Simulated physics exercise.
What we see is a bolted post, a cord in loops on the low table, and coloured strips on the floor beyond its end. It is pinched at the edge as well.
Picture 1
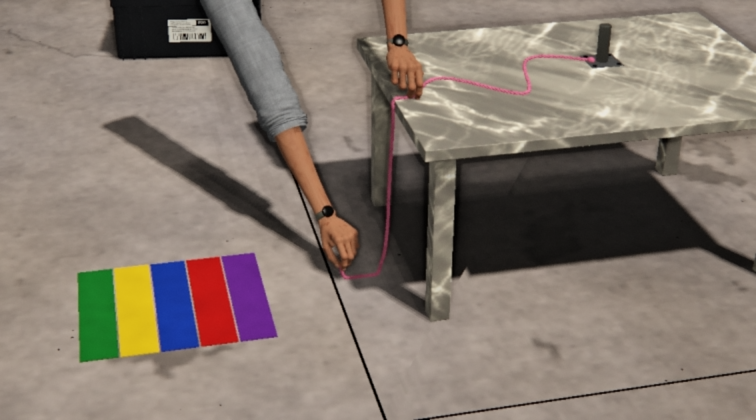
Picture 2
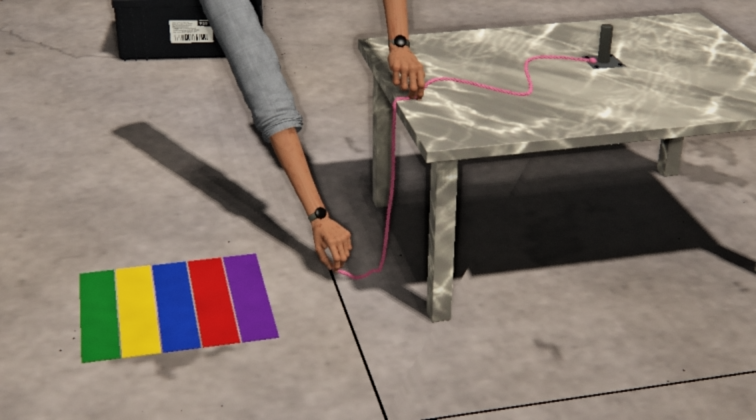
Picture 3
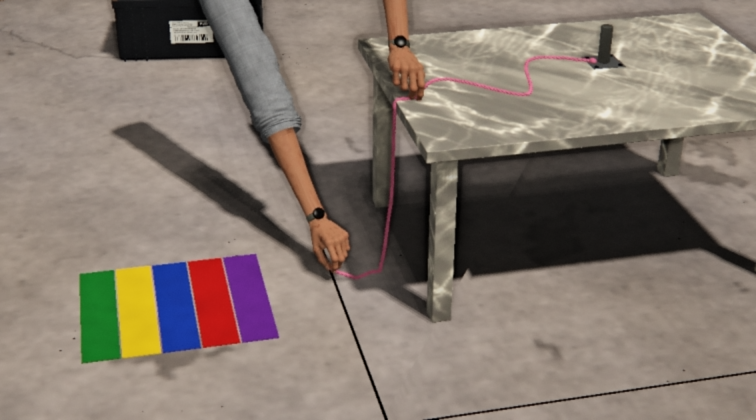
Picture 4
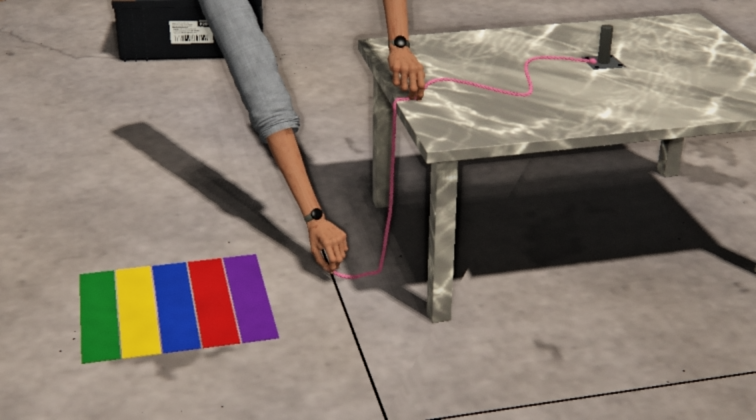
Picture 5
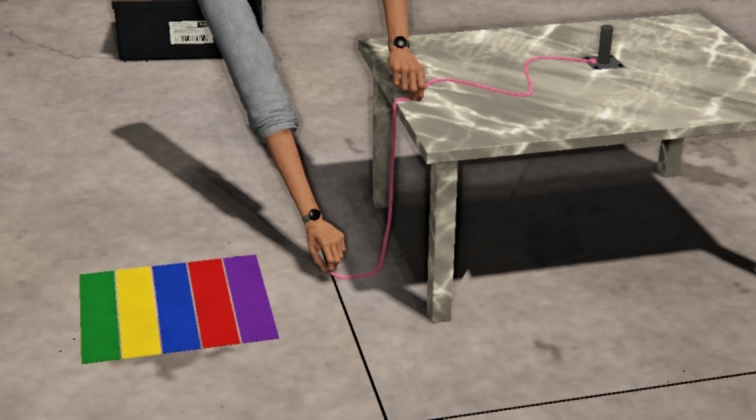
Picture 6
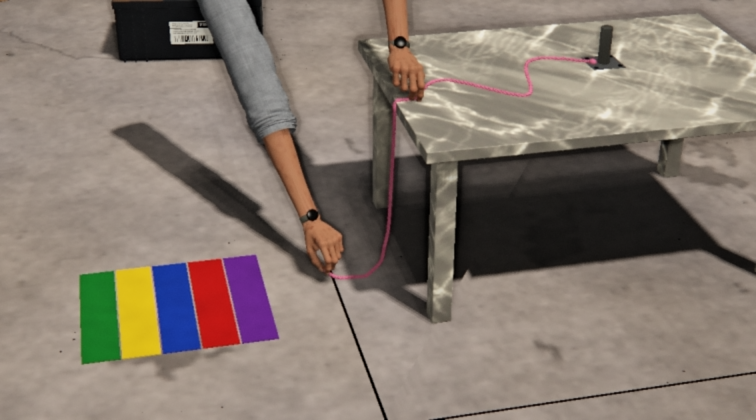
On a grey floor beside a low marble-patterned table, one hand pinches a pink cord at the table's edge while another holds its lower end near five coloured strips, shifting very slightly left as the rest stays nearly still.
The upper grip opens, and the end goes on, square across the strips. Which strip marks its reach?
The end stops over the green strip.
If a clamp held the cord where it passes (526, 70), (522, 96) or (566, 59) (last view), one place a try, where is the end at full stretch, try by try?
About (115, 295), (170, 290) and (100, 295).
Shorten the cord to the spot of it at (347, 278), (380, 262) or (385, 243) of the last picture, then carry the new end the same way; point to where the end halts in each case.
Near (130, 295), (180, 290) and (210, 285).
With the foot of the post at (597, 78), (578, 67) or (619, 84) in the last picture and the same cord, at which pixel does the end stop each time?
The places are (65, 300), (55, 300) and (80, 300).
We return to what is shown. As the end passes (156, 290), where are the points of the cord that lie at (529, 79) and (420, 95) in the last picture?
They go to (489, 79) and to (365, 162).
Soon after, end near (156, 290); over blue.
After that, end near (115, 295); over green.
At the stop, end near (90, 298); over green. It gets as far as the green strip.
